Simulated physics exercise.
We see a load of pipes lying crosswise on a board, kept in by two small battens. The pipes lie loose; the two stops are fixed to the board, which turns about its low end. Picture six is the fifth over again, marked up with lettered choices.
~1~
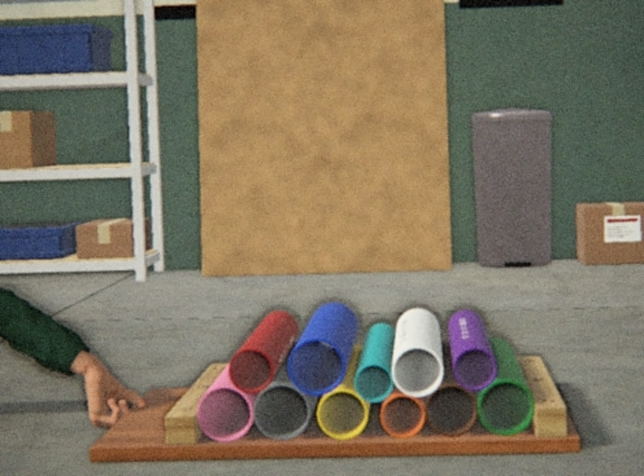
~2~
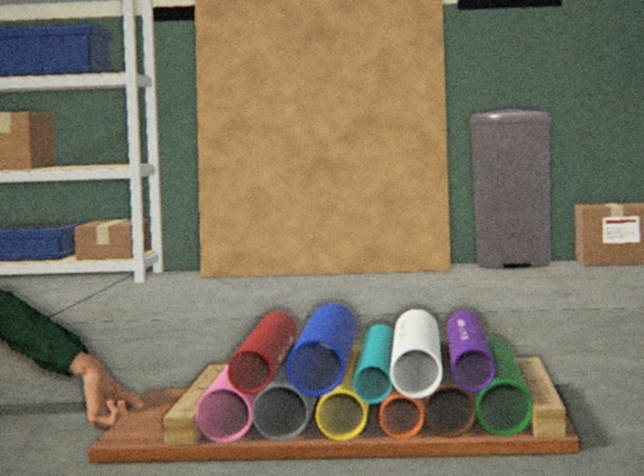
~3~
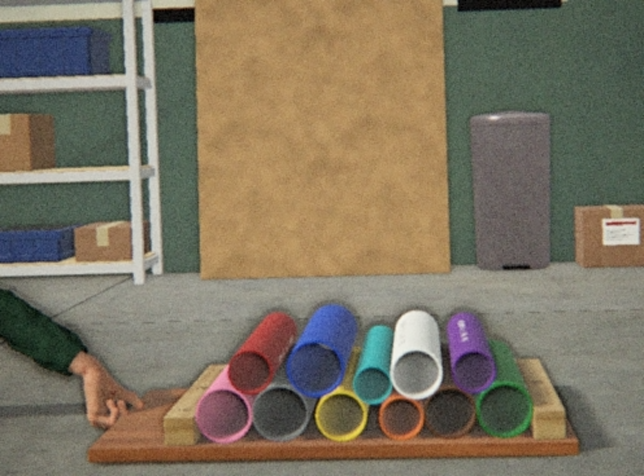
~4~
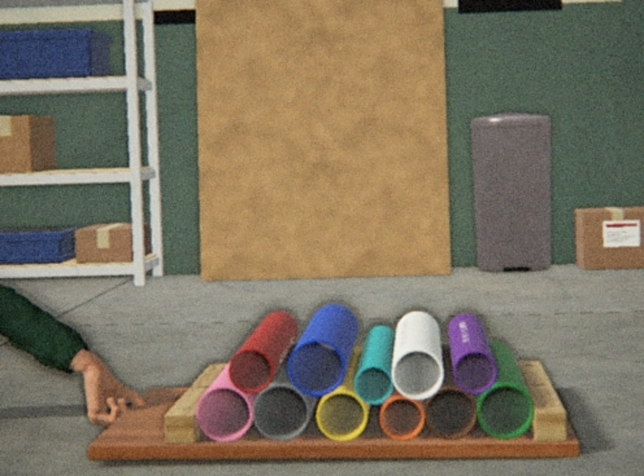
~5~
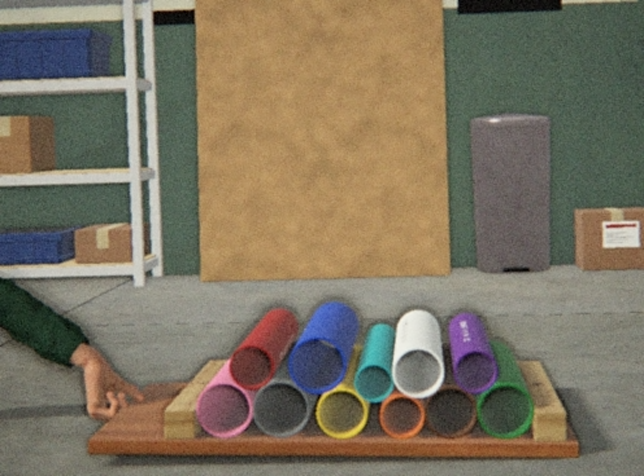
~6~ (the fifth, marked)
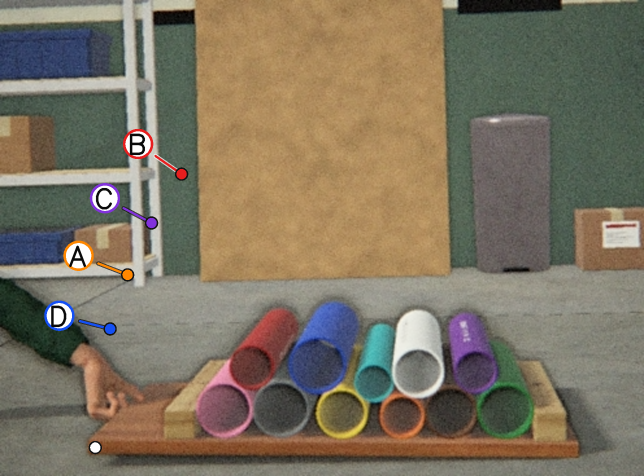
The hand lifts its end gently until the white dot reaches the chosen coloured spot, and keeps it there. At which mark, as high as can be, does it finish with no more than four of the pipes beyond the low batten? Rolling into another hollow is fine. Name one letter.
At most to C.
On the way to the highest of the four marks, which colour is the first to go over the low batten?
First is the purple one.
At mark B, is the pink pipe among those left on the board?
Yes, with B.
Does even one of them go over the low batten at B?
At B: Yes.
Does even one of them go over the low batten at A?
No, at A.
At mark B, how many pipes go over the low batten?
It comes to five.
On the marked copy, A at (127, 275); B at (182, 174); C at (151, 223); D at (110, 329); the white dot at (95, 447).
Taking C. A third of the way, board at 17°.
Two thirds of the way, board at 30°.
When it is over, board at 30°, none over the low batten.
As for the rest, A none over the low batten; B five over the low batten; D none over the low batten.
